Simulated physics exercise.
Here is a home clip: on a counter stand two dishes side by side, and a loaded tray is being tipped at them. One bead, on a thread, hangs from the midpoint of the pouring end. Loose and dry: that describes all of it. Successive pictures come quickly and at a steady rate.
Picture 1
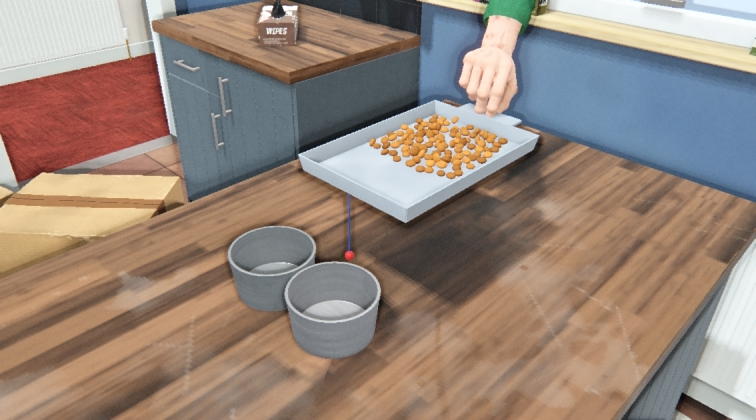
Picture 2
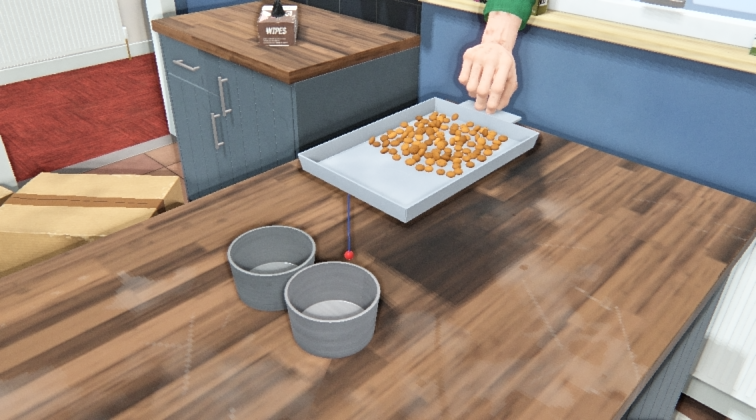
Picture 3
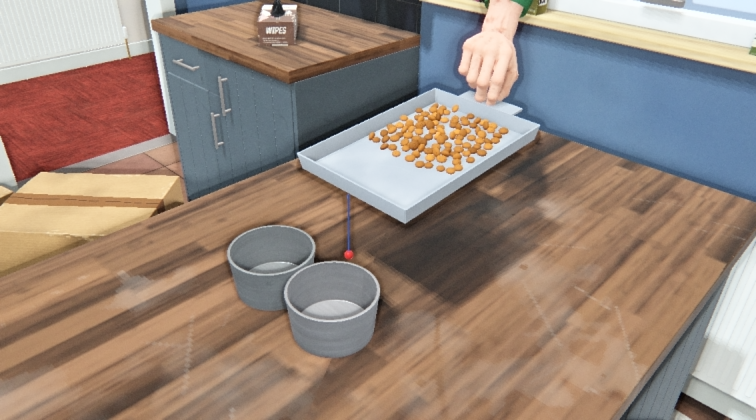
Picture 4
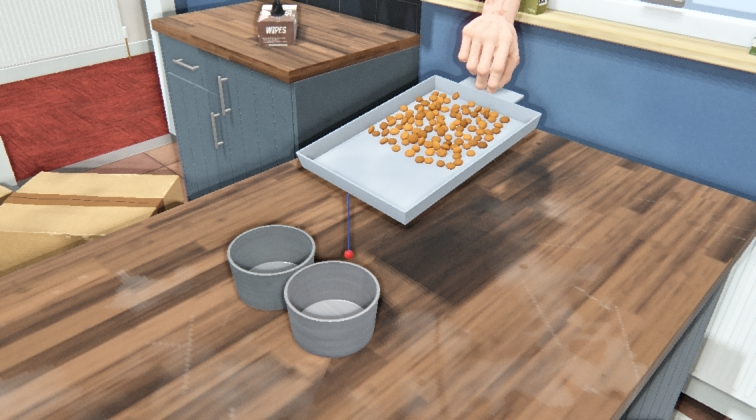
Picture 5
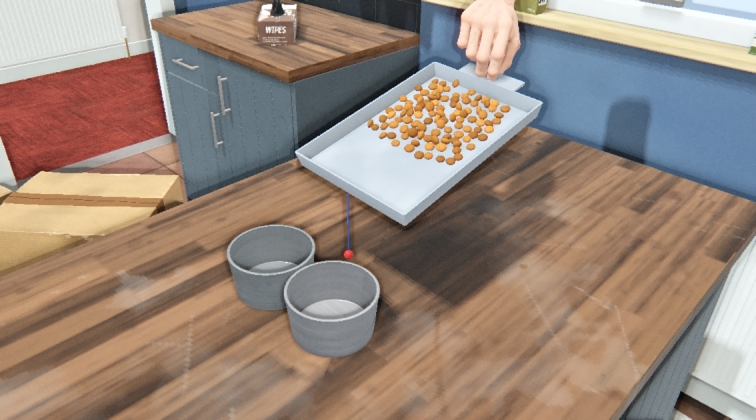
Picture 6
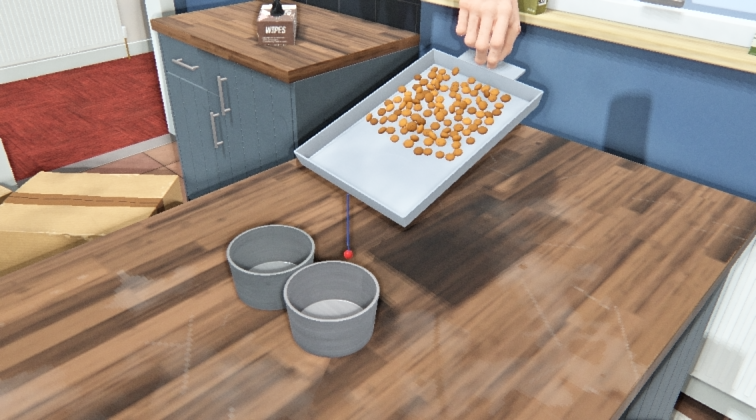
Hand gradually tilting a pale tray of brown kibble above a wooden counter, its back end rising behind two empty grey dishes.
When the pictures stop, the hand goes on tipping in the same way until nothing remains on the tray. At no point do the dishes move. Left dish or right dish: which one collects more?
The right one.
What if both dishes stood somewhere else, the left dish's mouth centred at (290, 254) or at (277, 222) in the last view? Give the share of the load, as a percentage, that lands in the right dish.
In turn 80 and 10 in a hundred.
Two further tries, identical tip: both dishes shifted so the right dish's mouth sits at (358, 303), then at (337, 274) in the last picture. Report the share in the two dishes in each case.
You'd get about 90 per cent first and about 30 per cent second.
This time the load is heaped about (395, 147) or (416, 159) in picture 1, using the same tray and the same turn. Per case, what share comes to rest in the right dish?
First case around 60 %, second case around 50 %.
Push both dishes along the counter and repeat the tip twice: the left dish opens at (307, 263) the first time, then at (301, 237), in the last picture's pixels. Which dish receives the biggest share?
Place 1 - the dish at right; place 2 - the dish at right.
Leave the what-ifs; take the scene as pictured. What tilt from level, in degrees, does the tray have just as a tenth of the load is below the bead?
About 65 degrees.
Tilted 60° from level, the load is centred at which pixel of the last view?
Near (377, 198).
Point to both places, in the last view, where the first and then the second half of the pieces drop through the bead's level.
Earlier half at (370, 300), later half at (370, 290).
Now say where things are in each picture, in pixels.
Corners of the pouring end near (303, 155) and (406, 206), level; middle of the load near (441, 140), bits of cat kibble; left dish near (239, 283); right dish near (298, 328); bead on its thread near (350, 256), in the first picture.
Corners of the pouring end near (303, 154) and (406, 206), level; middle of the load near (441, 138), in the second picture.
Corners of the pouring end near (302, 153) and (405, 207), tipped barely, lowest at the right corner; middle of the load near (441, 132), in the third picture.
Corners of the pouring end near (301, 152) and (405, 209), tipped a little, lowest at the right corner; middle of the load near (441, 123), in the fourth picture.
Corners of the pouring end near (300, 151) and (404, 211), tipped a little, lowest at the right corner; middle of the load near (441, 114), in the fifth picture.
Corners of the pouring end near (298, 151) and (403, 214), tipped clearly, lowest at the right corner; middle of the load near (440, 106); left dish near (238, 282); right dish near (297, 327), in the sixth picture.
Shortly afterwards, tray tipped steeply; the bulk on the tray; a little in the air.
Next, tray tipped right over; near half on the tray; near a quarter in the right dish; near a quarter outside both; a little in the air.
Some moments later, tray tipped past a quarter turn; near half in the right dish; near half outside both.
In the end, tray tipped past a quarter turn; near half in the right dish; none at all in the left dish; near half outside both.
